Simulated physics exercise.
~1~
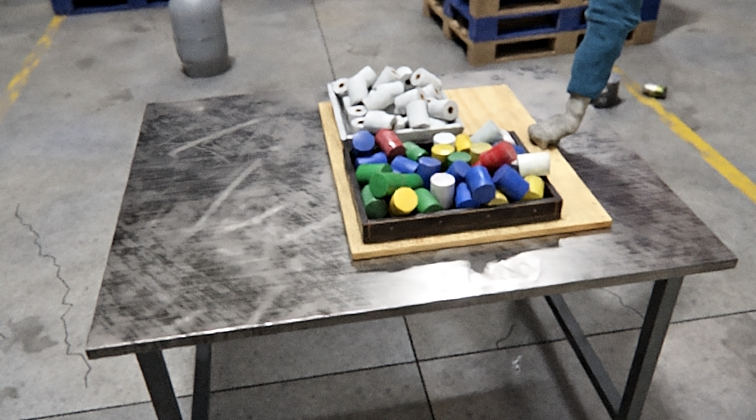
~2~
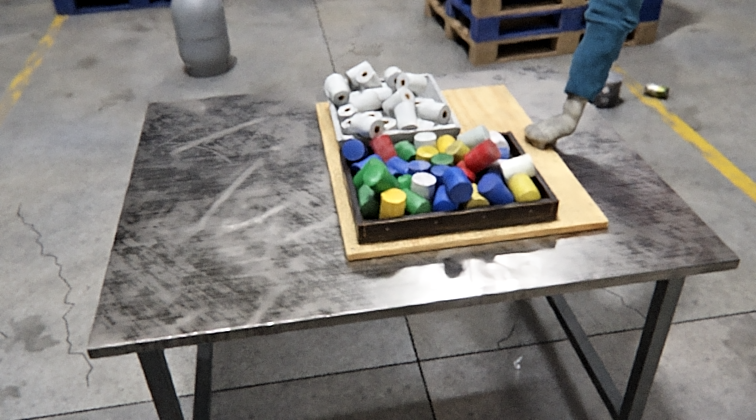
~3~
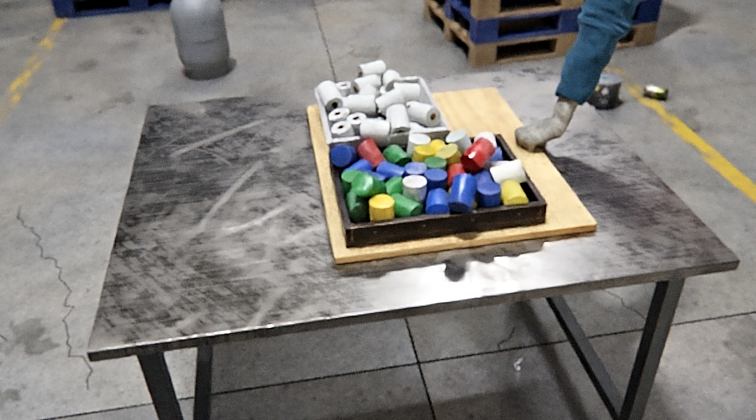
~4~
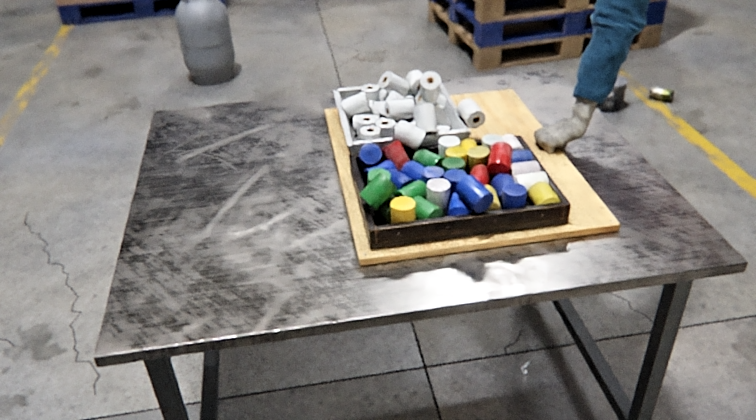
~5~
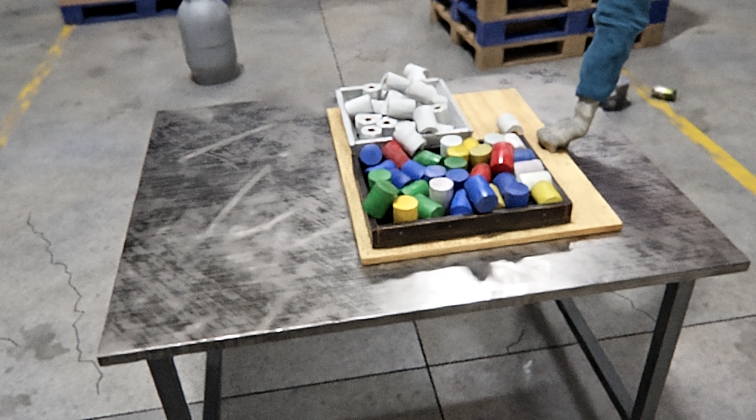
Workshop table, a gloved hand sliding a board left and back right, white rolls shifting and spilling while colored cylinders stay crated.
